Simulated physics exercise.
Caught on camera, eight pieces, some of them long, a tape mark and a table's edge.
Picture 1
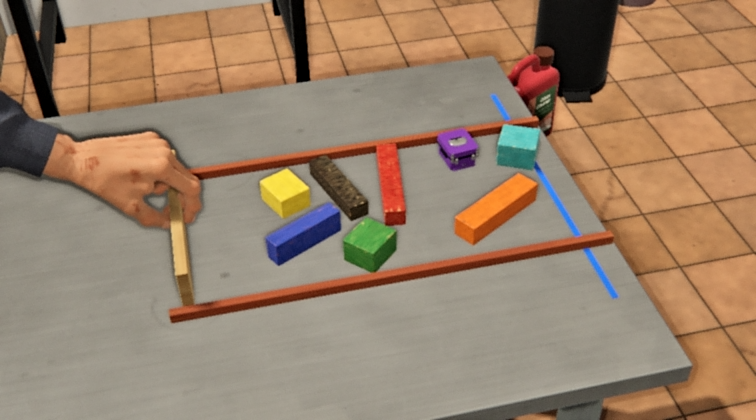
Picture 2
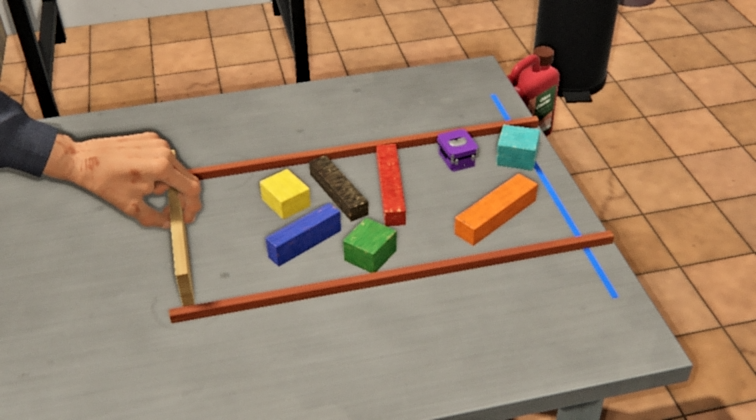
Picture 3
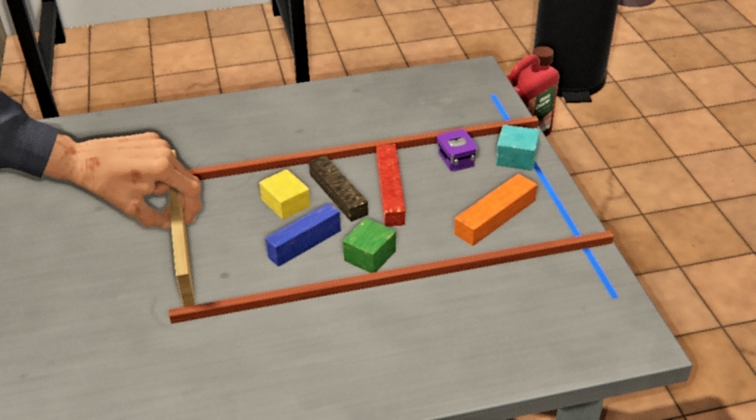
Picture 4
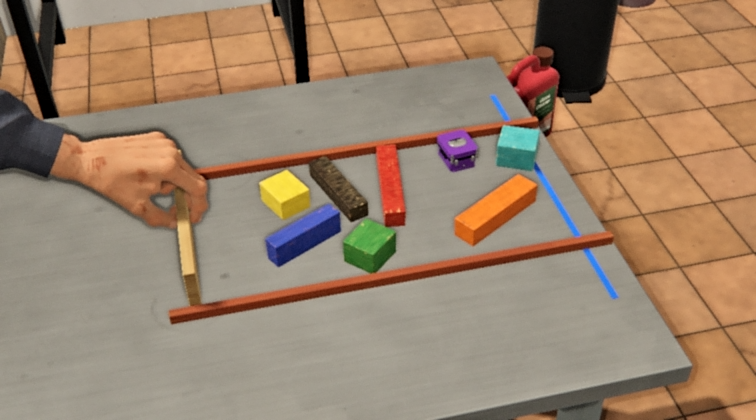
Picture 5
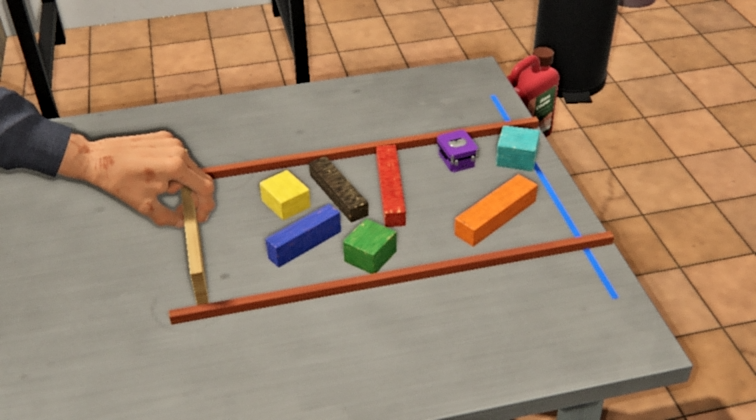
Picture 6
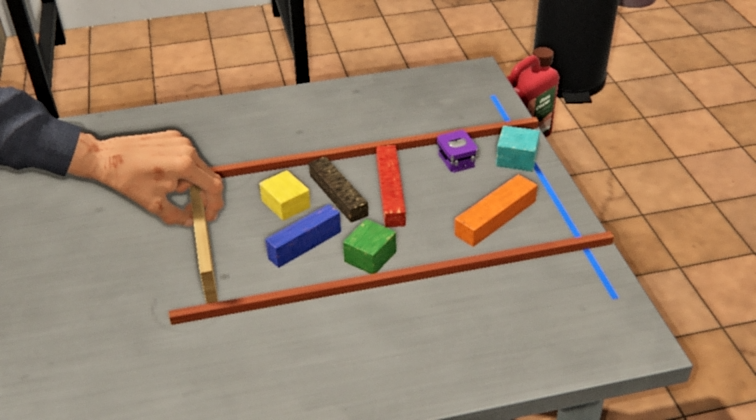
Hand sliding an upright wooden board slightly right between two red rails, the colourful blocks ahead of it staying still.
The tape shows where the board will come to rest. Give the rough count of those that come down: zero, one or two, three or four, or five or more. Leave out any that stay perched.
Outcome: The number that fall off is five or more.
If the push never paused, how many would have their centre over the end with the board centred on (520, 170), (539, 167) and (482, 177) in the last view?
The counts: 4, 5 and 1.
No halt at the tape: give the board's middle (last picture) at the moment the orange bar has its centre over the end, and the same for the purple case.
For the orange bar at (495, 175), for the purple case at (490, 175).
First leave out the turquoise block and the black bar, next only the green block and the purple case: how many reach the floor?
The counts: 3 and 4.
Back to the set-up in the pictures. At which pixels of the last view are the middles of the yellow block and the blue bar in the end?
Near (551, 156) and (579, 182).
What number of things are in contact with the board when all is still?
That makes 3.
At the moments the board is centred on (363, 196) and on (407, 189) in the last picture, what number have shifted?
The counts are 5 and 7.
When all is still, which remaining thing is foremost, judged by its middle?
That is the blue bar.
Soon after, none off yet; turquoise block at rest near (518, 148); orange bar at rest near (497, 210); purple case at rest near (457, 152).
After that, none off yet; turquoise block displaced a little near (537, 150); orange bar displaced a little near (533, 200); purple case displaced about its own width near (503, 139).
In the end, the number that fall off is five or more; gone, black bar, red bar, purple case, orange bar and turquoise block.
